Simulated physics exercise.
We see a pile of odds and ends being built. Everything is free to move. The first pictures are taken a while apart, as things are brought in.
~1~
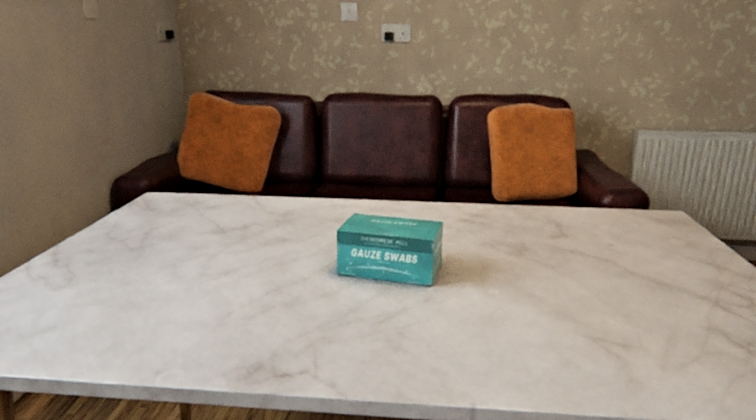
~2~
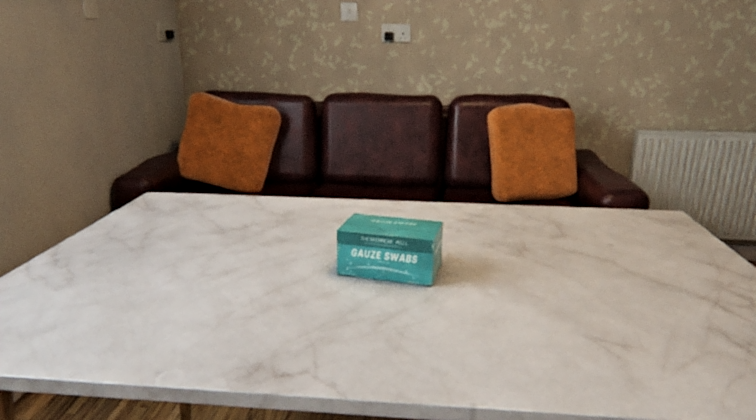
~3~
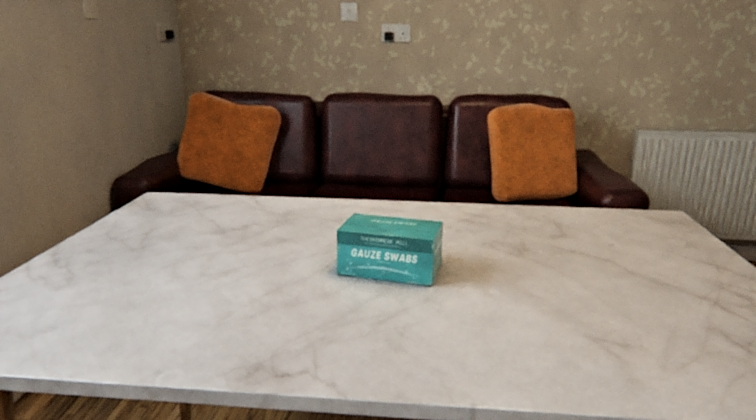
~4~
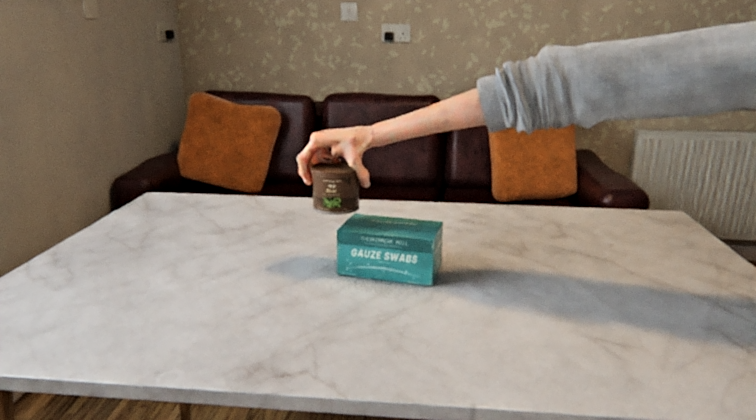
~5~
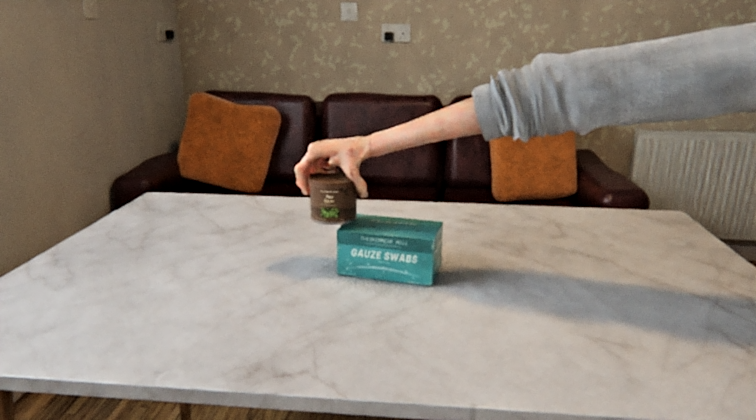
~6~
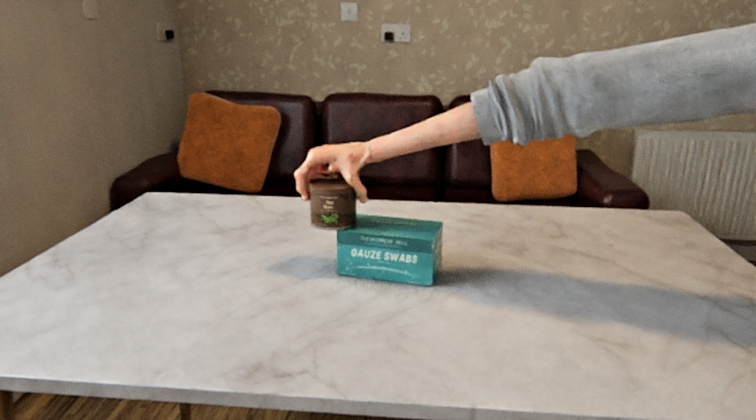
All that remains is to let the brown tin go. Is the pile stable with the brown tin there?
It gives way.
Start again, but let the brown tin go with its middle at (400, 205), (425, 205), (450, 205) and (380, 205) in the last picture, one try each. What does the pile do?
First try: It stays up; second try: It keeps its balance; third try: It gives way; fourth try: It stays up.
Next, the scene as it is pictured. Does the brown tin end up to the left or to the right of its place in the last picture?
To the left.
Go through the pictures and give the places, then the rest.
In the first picture, the last thing is not in view yet; turquoise box (391, 248).
In the second picture, the last thing is not in view yet; turquoise box (391, 248).
In the third picture, the last thing is not in view yet; turquoise box (391, 248).
The fourth picture shows still above its spot; brown tin (336, 187); turquoise box (391, 248).
The fifth picture shows still above its spot; brown tin (333, 197); turquoise box (391, 248).
The sixth picture shows set down, still held; brown tin (333, 203); turquoise box (391, 248).
Then, 0.30 s later than the last frame, brown tin now fallen.
Then, 0.40 s later than the last frame, things are still on the move.
When it is over, fallen, brown tin; turquoise box as before. End places, in pixels of the last picture, brown tin near (296, 242). The pile loses its balance.
